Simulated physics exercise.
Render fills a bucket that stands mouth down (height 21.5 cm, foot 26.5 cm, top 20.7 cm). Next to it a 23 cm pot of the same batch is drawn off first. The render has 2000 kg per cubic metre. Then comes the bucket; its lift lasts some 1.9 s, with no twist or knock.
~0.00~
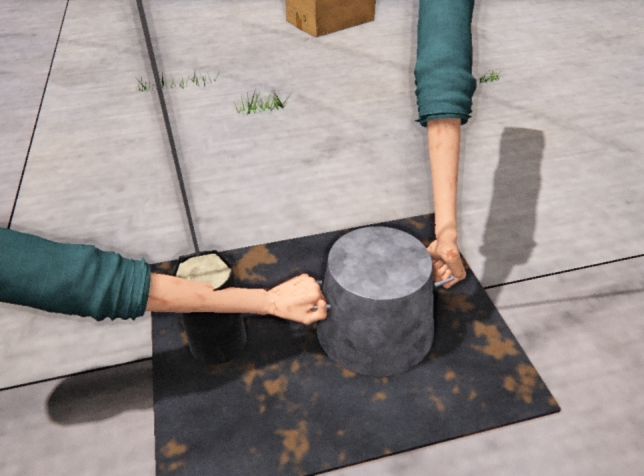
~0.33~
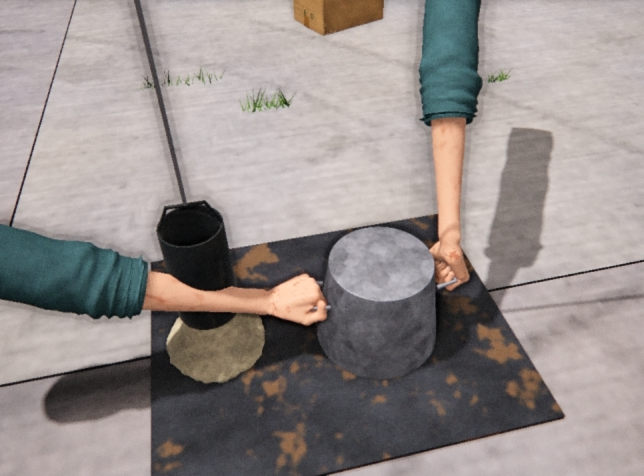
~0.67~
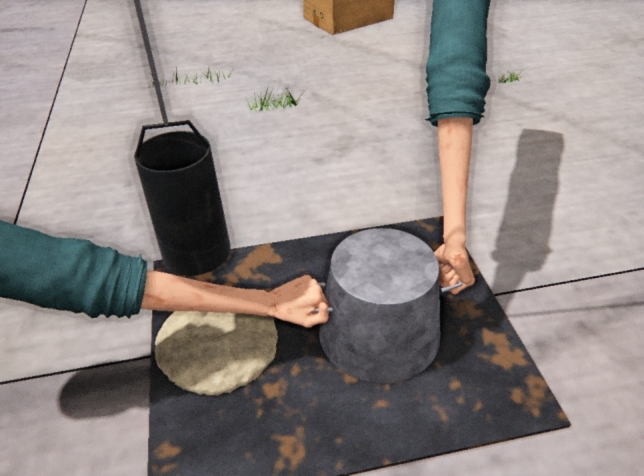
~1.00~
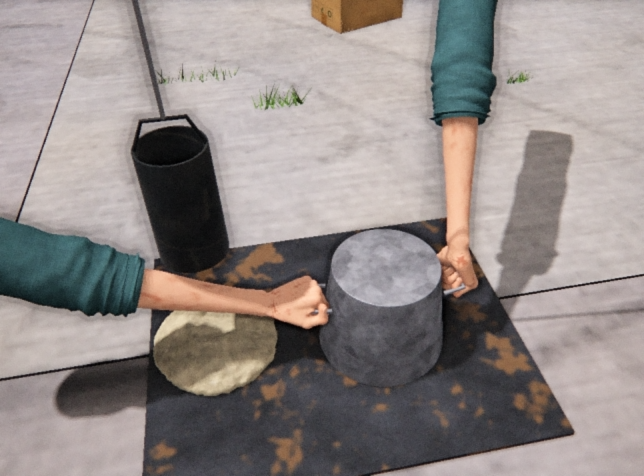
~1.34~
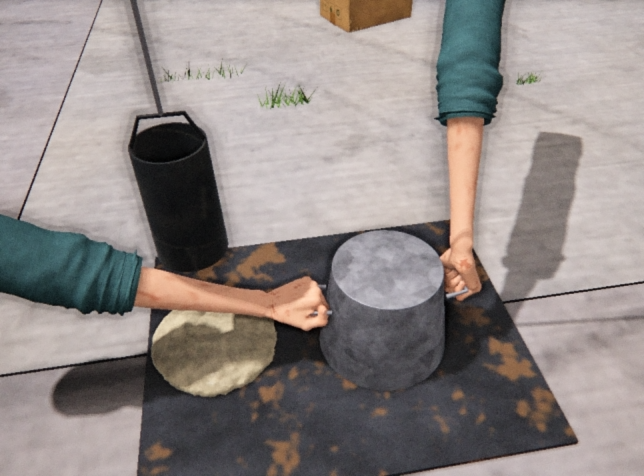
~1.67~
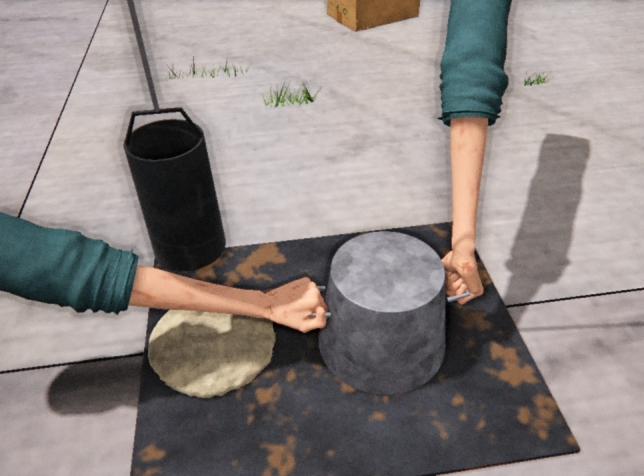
A black, open-topped pot on a thin rod rises from a rust-blotched dark mat on grey paving, seen from above at an angle. Its pale filling slumps into a low, round patch at left, while two teal-sleeved arms keep their hands at the sides of an unmoving, upturned grey bucket, with a brown box behind. The pot then hangs nearly still beyond the patch as the camera drifts slightly.
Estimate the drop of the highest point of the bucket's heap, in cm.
Expect roughly 13 cm.
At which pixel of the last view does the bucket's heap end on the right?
Near (493, 361).
After 2.1 s, the bucket is up 4.3 cm; the render has come down 3.5 cm to 18 cm and is 32 cm wide.
After 2.6 s, the bucket is up 13 cm; the render has come down 13 cm to 8.9 cm and is 47 cm wide.
After 3.1 s, the bucket is up 22 cm; the render has come down 13 cm to 8.8 cm and is 47 cm wide.
After 3.7 s, the bucket is clear; the render has come down 13 cm to 8.8 cm and is 47 cm wide.
After 4.2 s, at rest, the bucket is clear; the render has come down 13 cm to 8.8 cm and is 47 cm wide.
